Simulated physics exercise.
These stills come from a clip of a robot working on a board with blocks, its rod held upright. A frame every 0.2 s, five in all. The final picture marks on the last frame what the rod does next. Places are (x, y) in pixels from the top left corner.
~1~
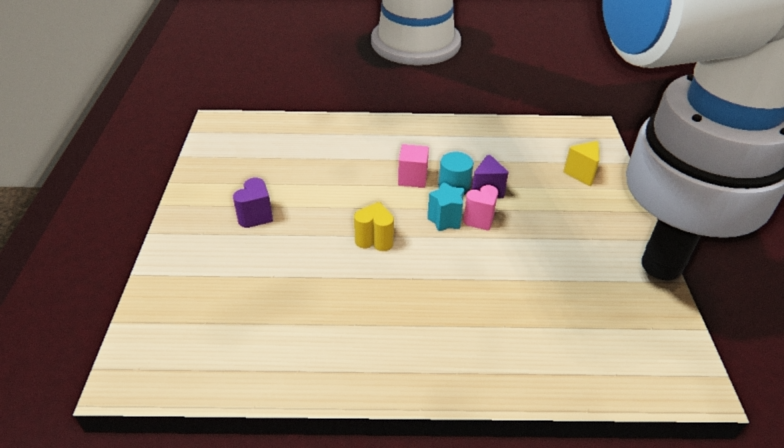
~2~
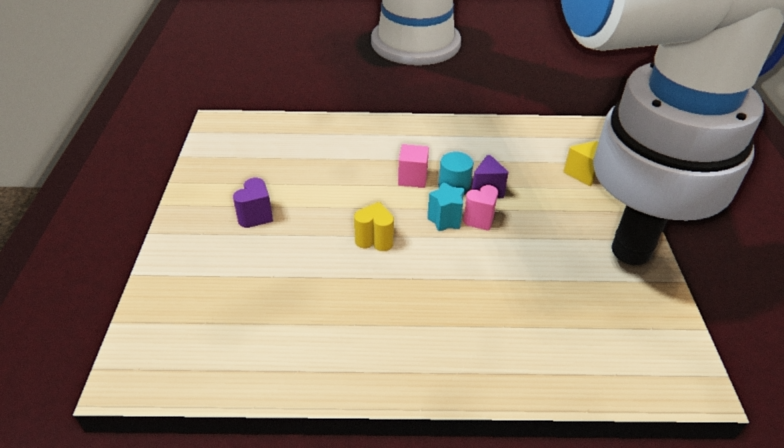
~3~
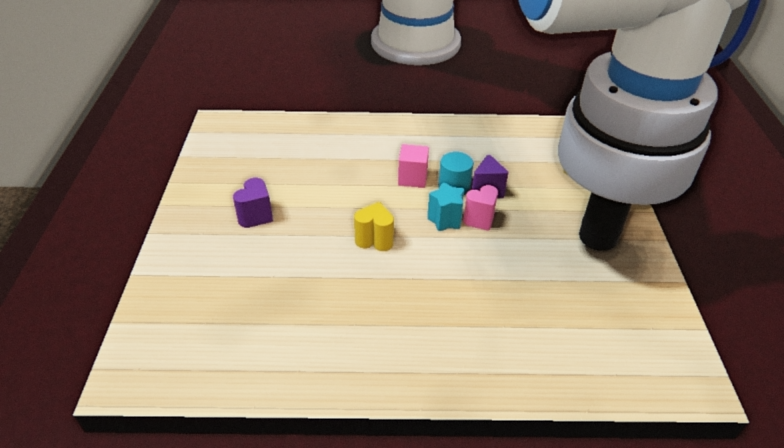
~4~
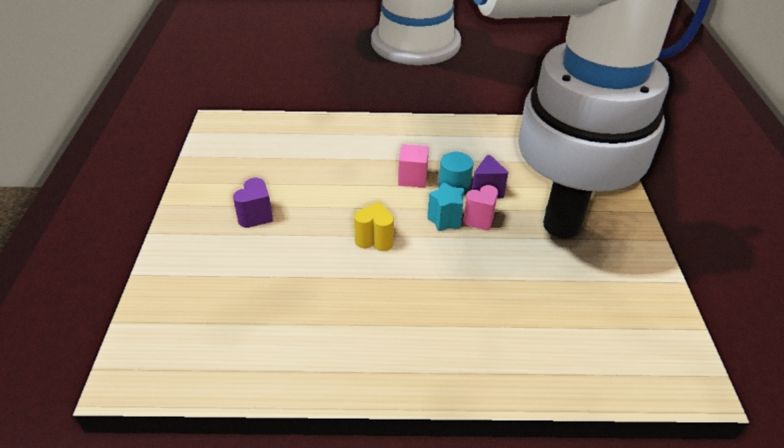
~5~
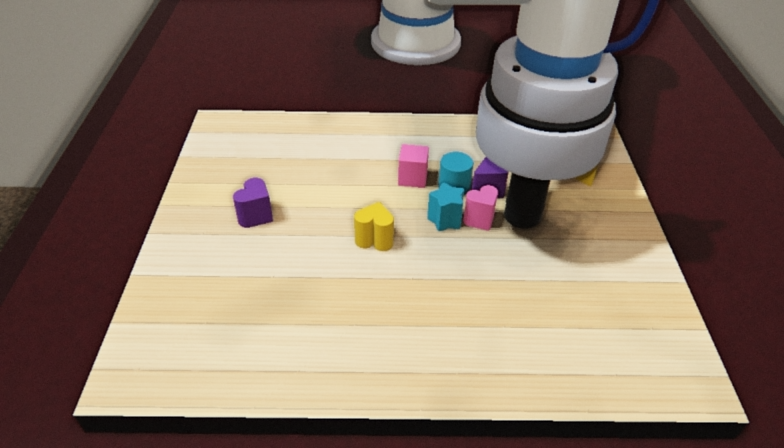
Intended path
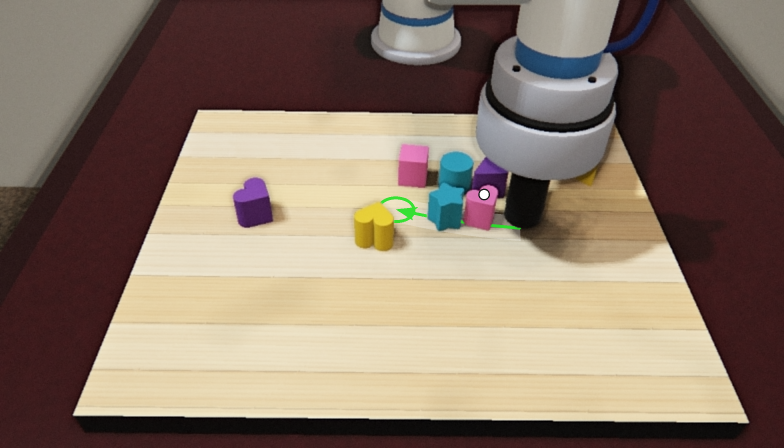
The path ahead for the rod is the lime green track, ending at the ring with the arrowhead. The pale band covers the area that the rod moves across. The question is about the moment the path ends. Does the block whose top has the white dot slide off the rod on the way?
Yes, that is how it ends up.
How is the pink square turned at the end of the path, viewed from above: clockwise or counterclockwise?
Direction: Clockwise.
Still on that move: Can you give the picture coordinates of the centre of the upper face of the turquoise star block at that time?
Top centre: (365, 186).
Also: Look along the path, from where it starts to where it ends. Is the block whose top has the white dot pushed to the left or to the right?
That's a shift to the right.
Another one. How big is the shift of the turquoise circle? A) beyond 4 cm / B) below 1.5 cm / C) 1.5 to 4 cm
B: Below 1.5 cm.
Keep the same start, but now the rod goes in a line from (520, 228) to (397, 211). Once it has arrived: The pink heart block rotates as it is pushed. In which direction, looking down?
Looking down on the board, it turns clockwise.
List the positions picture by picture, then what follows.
The first frame shows rod tip at (661, 267); block tops, yellow heart block at (375, 214); pink square at (414, 153); turquoise star block at (448, 194); turquoise circle at (457, 161); pink heart block at (484, 195).
The second frame shows rod at (631, 252); blocks unchanged.
The third frame shows rod at (598, 239); blocks unchanged.
The fourth frame shows rod at (561, 227); blocks unchanged.
The fifth frame shows rod at (522, 217); yellow heart block at (375, 214); pink square at (414, 153); turquoise star block at (448, 194); turquoise circle at (457, 161); pink heart block at (484, 195).
Path on the board, from (520, 228) by way of (457, 221) to (396, 209); the dot is on the pink heart block.
The first path, step by step. One third of the way, rod at (479, 213); turquoise star block at (425, 192), turned 35° anticlockwise; pink heart block at (453, 187), turned 15° clockwise.
Two thirds of the way, rod at (437, 207); turquoise star block at (404, 190), turned 70° anticlockwise; pink heart block at (424, 174), turned 50° clockwise.
At the end, rod at (397, 199); yellow heart block in place; pink square at (411, 148), turned 25° clockwise; turquoise star block at (365, 186), turned 85° anticlockwise; turquoise circle in place; pink heart block at (402, 165), turned 90° clockwise.
